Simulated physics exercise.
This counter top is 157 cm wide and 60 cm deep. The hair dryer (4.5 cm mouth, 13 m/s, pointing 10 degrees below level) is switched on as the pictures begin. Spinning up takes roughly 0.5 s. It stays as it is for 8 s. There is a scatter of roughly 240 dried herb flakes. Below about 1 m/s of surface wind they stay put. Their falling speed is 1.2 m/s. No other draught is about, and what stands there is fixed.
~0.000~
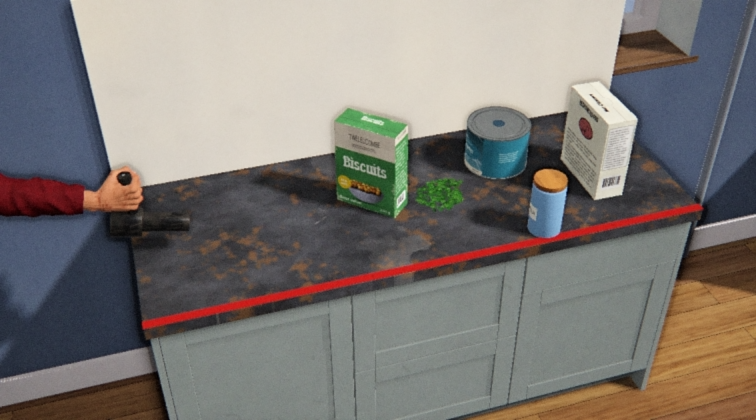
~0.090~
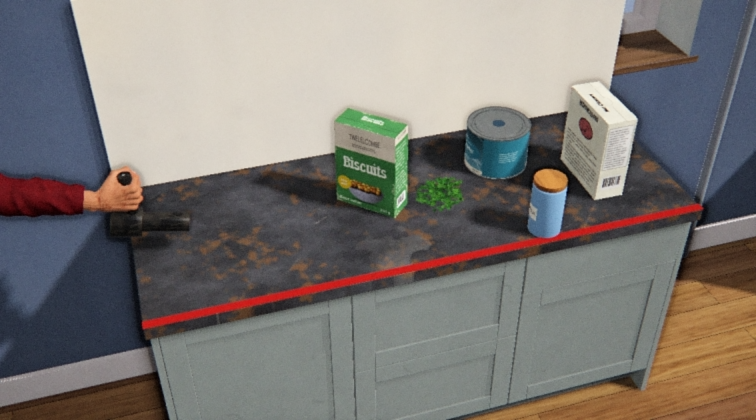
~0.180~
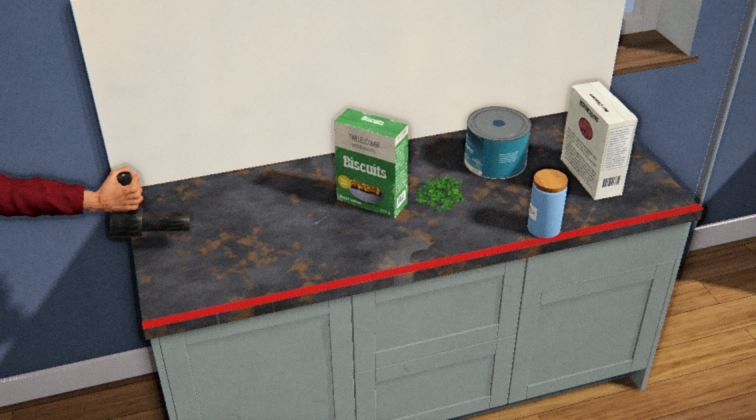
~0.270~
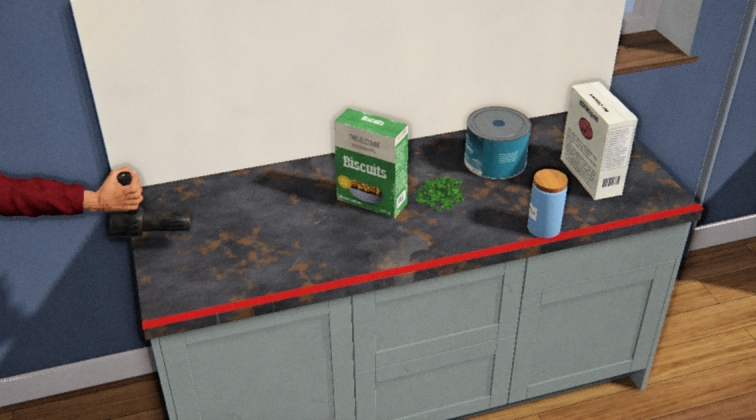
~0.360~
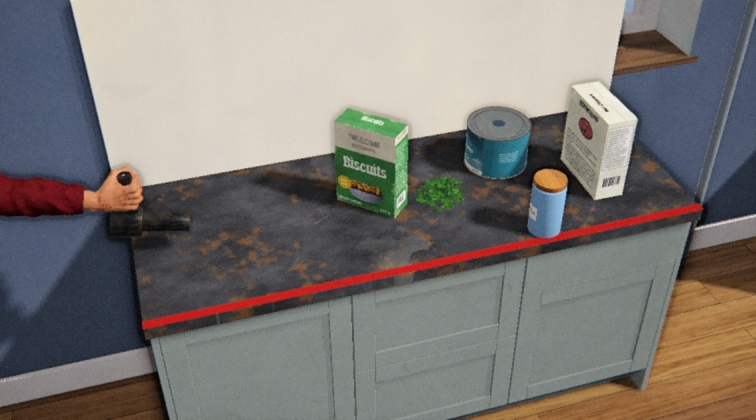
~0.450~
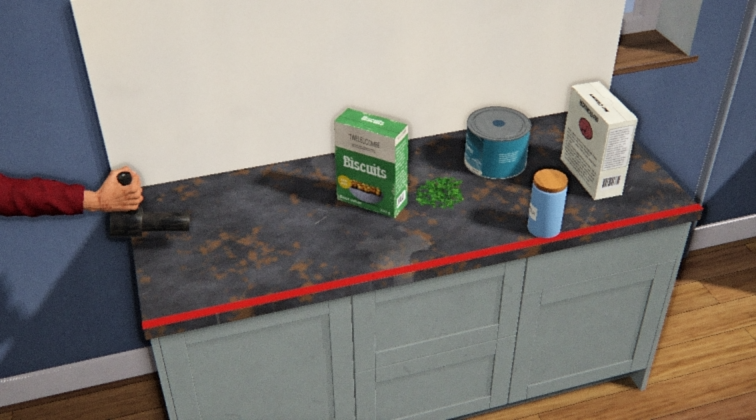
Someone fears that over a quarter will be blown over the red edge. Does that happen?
More than a quarter over the red edge: No.
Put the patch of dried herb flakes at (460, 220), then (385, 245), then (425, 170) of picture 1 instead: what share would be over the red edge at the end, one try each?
In turn about 40 %, 100 %, 2 %.
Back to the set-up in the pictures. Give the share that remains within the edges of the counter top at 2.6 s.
Some 80 per cent.
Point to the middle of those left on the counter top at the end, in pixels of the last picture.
At about (439, 140).
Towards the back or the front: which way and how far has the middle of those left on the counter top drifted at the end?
To the back, by about 25 cm.
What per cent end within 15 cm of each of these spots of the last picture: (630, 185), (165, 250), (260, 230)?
In turn about 0 %, 0 %, 0 %.
After 1.6 s the count stands so, 5 % are over the red edge; the middle of those still in play is near (450, 186).
After 2.6 s the count stands so, 7 % are over the red edge; the middle of those still in play is near (450, 183).
After 4.4 s the count stands so, 10 % are over the red edge; the middle of those still in play is near (450, 183).
After 8.0 s, at the end, 11 % are over the red edge; the middle of those still in play is near (439, 140).
